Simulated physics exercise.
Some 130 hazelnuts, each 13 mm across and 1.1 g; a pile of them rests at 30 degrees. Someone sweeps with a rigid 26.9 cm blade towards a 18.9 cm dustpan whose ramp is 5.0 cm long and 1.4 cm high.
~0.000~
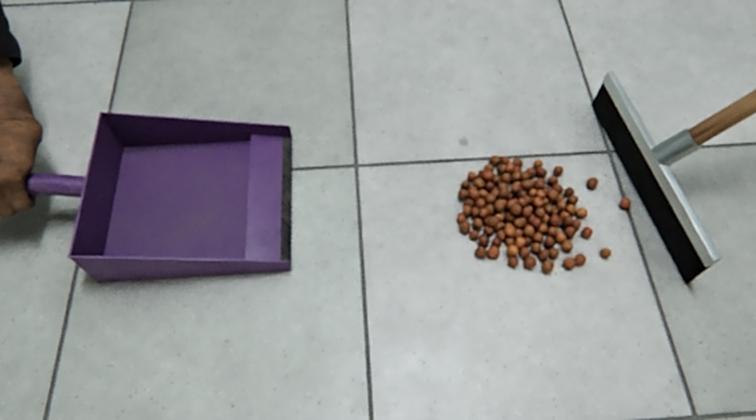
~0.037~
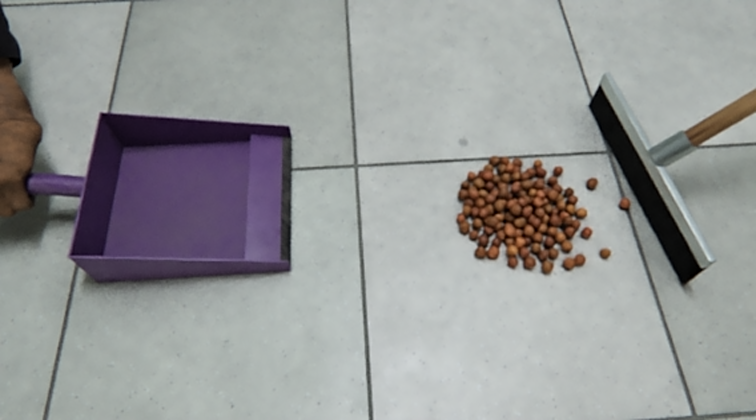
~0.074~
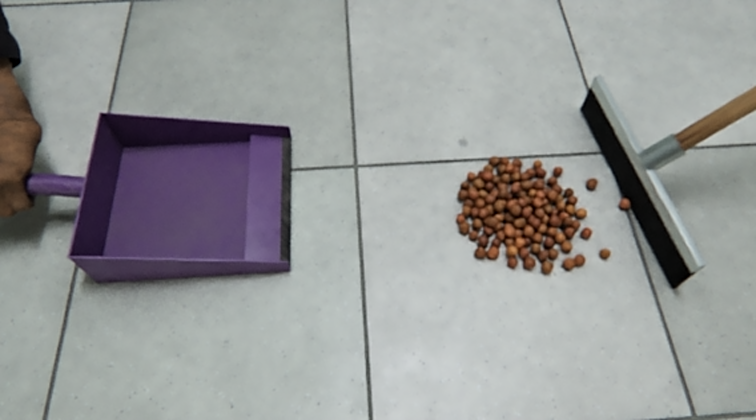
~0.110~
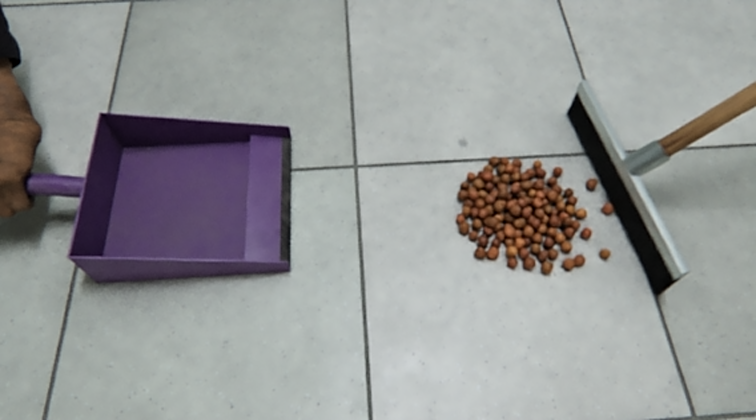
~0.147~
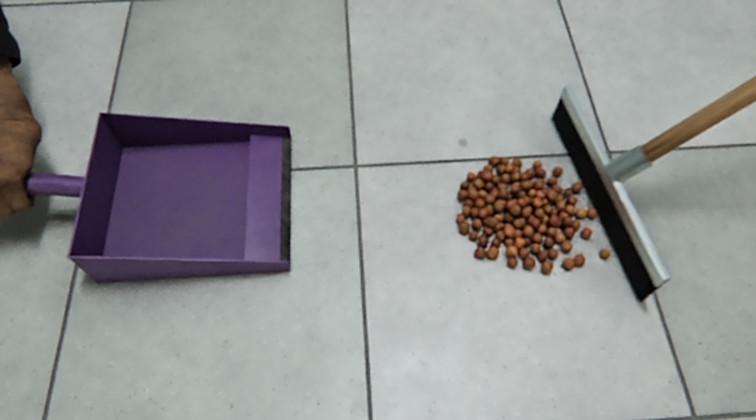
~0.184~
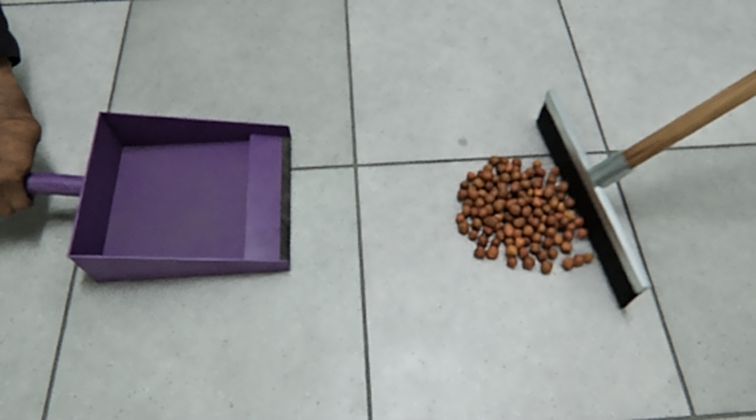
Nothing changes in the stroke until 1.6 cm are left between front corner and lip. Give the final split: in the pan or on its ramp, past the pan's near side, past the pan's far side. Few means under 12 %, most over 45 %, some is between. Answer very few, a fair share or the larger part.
Pan: A fair share, near side: The larger part, far side: Very few.
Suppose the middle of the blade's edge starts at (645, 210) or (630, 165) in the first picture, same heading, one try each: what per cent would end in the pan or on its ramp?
About 10 and 20 per cent.
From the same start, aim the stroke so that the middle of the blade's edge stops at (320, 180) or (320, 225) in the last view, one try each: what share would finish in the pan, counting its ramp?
About 20 and 20 per cent.
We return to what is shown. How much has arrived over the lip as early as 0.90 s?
Near 20 per cent so far.
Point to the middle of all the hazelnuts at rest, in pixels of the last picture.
At about (260, 294).
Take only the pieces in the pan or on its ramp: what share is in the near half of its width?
Roughly 100 per cent.
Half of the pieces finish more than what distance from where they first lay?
Some 36 cm.
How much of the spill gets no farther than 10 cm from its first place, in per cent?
Roughly 0 per cent.
Then, at 0.44 s, middle of the blade 20 cm from the lip; 0 % over the lip, far side 0 %, near side 35 %.
Then, at 0.61 s, middle of the blade 9 cm from the lip; 0 % over the lip, far side 5 %, near side 45 %.
After 0.90 s, middle of the blade 4 cm from the lip; 20 % over the lip, far side 5 %, near side 55 %.
At rest (1.8 s), pan 15 %, near side 55 %, far side 5 %, in front of the lip or behind the blade 25 %.
